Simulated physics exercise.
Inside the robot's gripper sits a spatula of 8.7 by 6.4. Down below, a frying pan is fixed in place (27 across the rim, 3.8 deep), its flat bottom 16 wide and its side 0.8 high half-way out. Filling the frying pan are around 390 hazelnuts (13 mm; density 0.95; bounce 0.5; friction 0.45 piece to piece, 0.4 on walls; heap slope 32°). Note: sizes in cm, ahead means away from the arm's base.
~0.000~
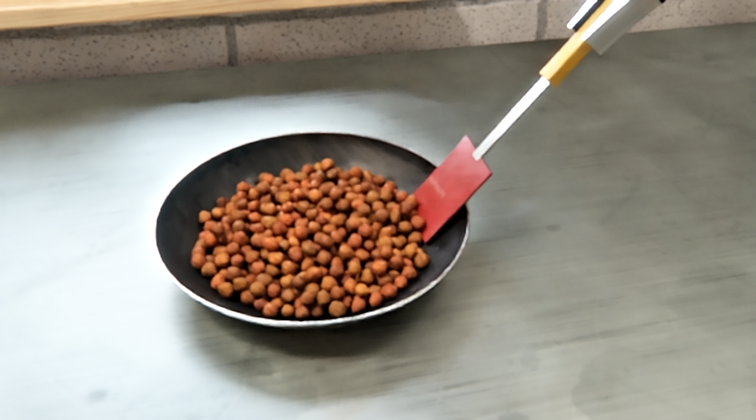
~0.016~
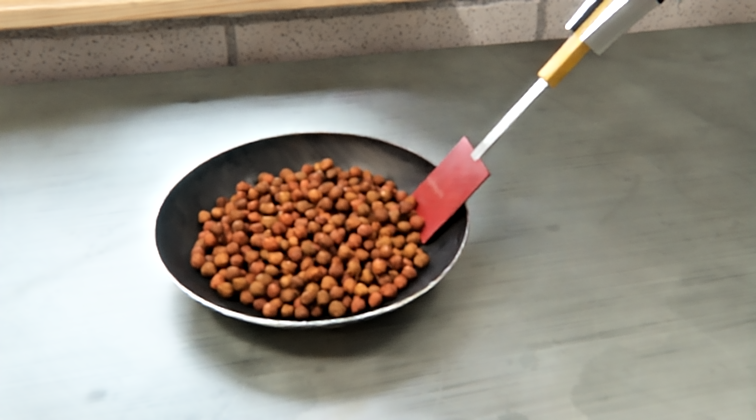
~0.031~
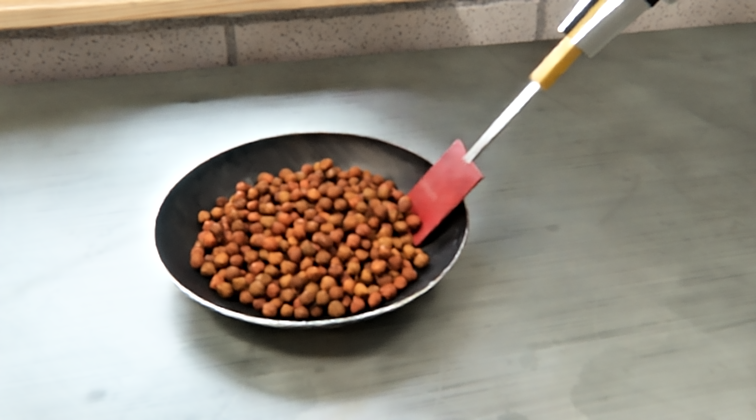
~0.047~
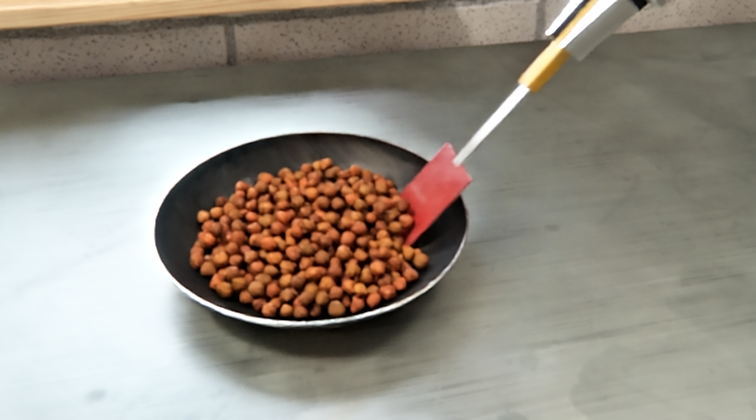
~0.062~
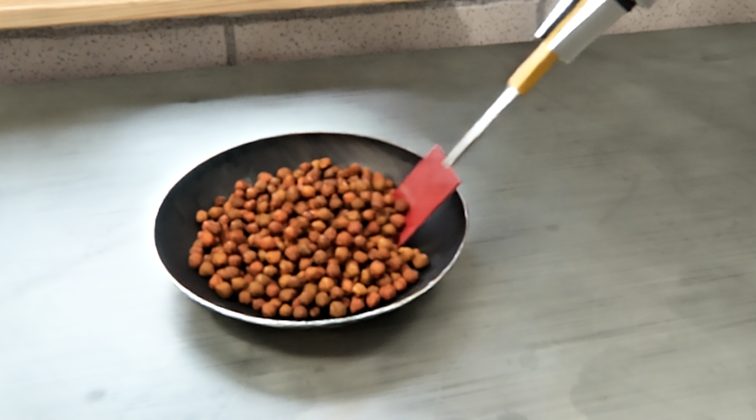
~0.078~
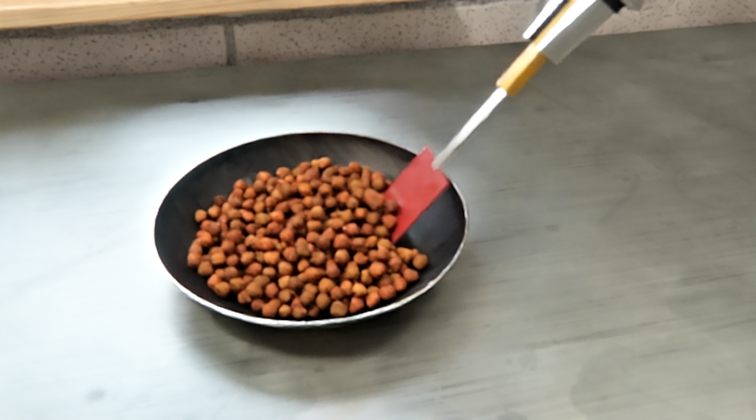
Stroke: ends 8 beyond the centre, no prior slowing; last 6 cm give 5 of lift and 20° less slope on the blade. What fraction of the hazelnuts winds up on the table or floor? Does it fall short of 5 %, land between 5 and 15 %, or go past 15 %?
It lands between 5 and 15 %.
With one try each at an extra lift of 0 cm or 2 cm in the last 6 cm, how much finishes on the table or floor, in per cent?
It comes to around 0 per cent on the first try and around 5 per cent on the second.
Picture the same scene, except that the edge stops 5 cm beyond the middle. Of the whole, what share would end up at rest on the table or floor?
Estimate: Approx. 0 %.
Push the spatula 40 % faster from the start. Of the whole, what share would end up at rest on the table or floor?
I'd expect near 15 per cent.
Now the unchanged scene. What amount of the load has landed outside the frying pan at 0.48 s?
Around 6 percent.
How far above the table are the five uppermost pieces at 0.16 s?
Height: Some 5 cm.
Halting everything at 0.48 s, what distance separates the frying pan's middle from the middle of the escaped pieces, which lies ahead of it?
That distance is around 20 cm.
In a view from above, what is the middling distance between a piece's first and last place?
About 2 cm.
After 0.16 s, sloping 51°, highest piece 5 above the table; 390 in the frying pan.
After 0.24 s, sloping 44°, highest piece 7 above the table; 390 in the frying pan.
After 0.48 s, sloping 31°, highest piece 5 above the table; 361 in the frying pan, 26 on the table or floor, 3 on the blade or in flight.
After 1.53 s, sloping 31°, highest piece 4 above the table; 361 in the frying pan, 29 on the table or floor.
In the end, 361 in the frying pan, 29 on the table or floor. That is 7 % on the table or floor.
